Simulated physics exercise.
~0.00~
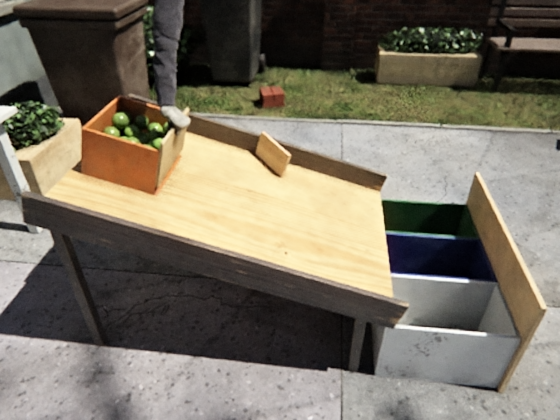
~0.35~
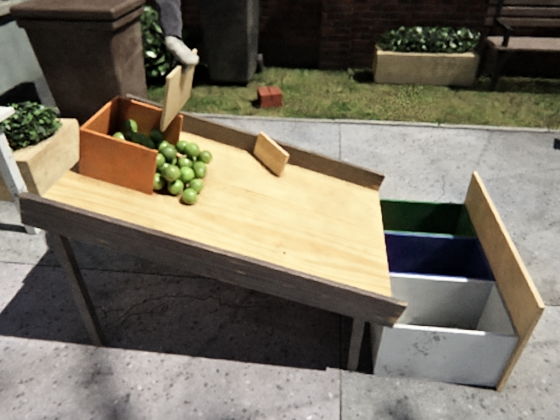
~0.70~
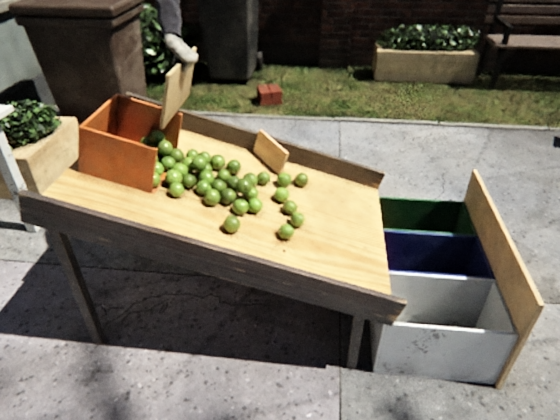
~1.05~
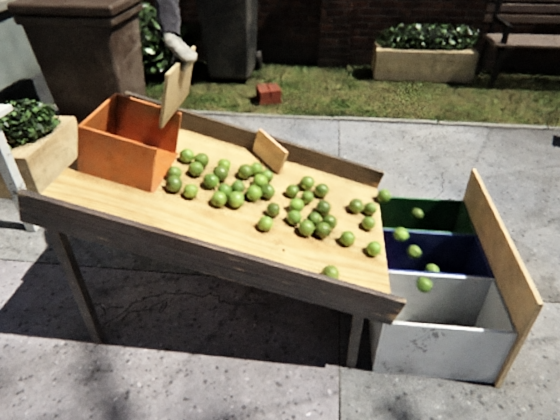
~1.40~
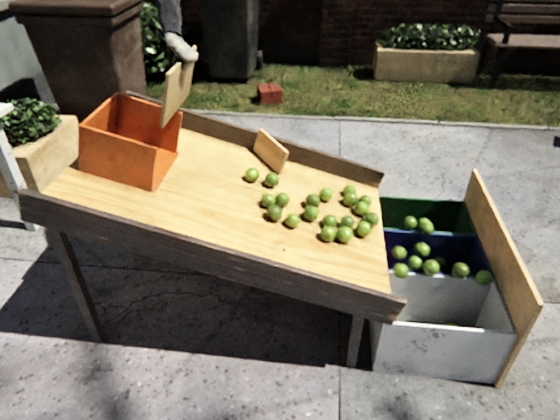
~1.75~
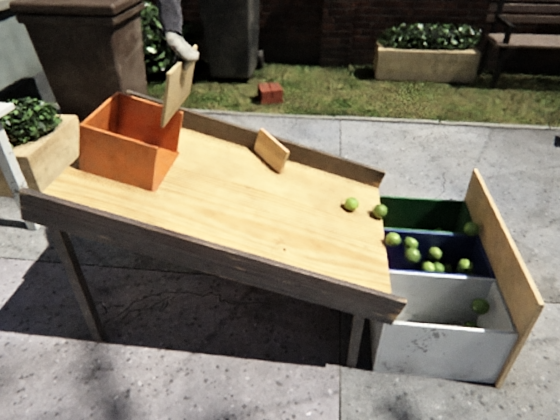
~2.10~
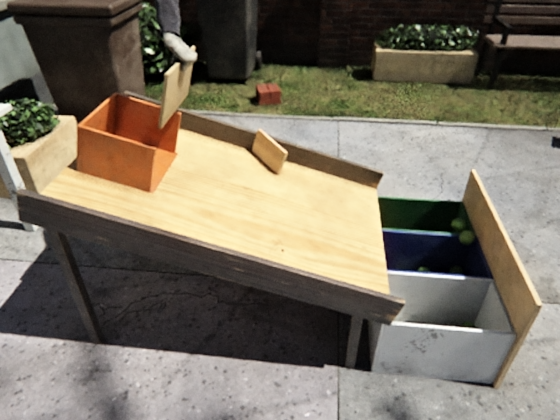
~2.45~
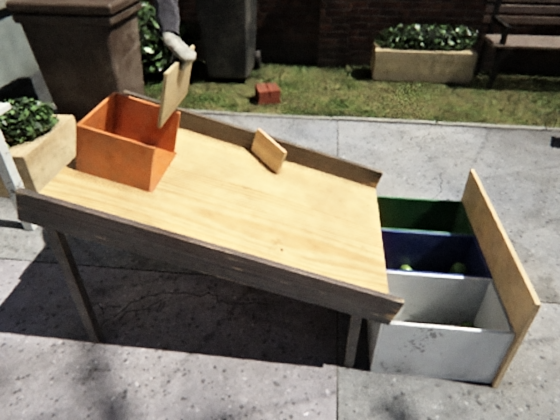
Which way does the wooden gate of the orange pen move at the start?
The gate moves up, away from the table, which lets the green apples out of the pen.
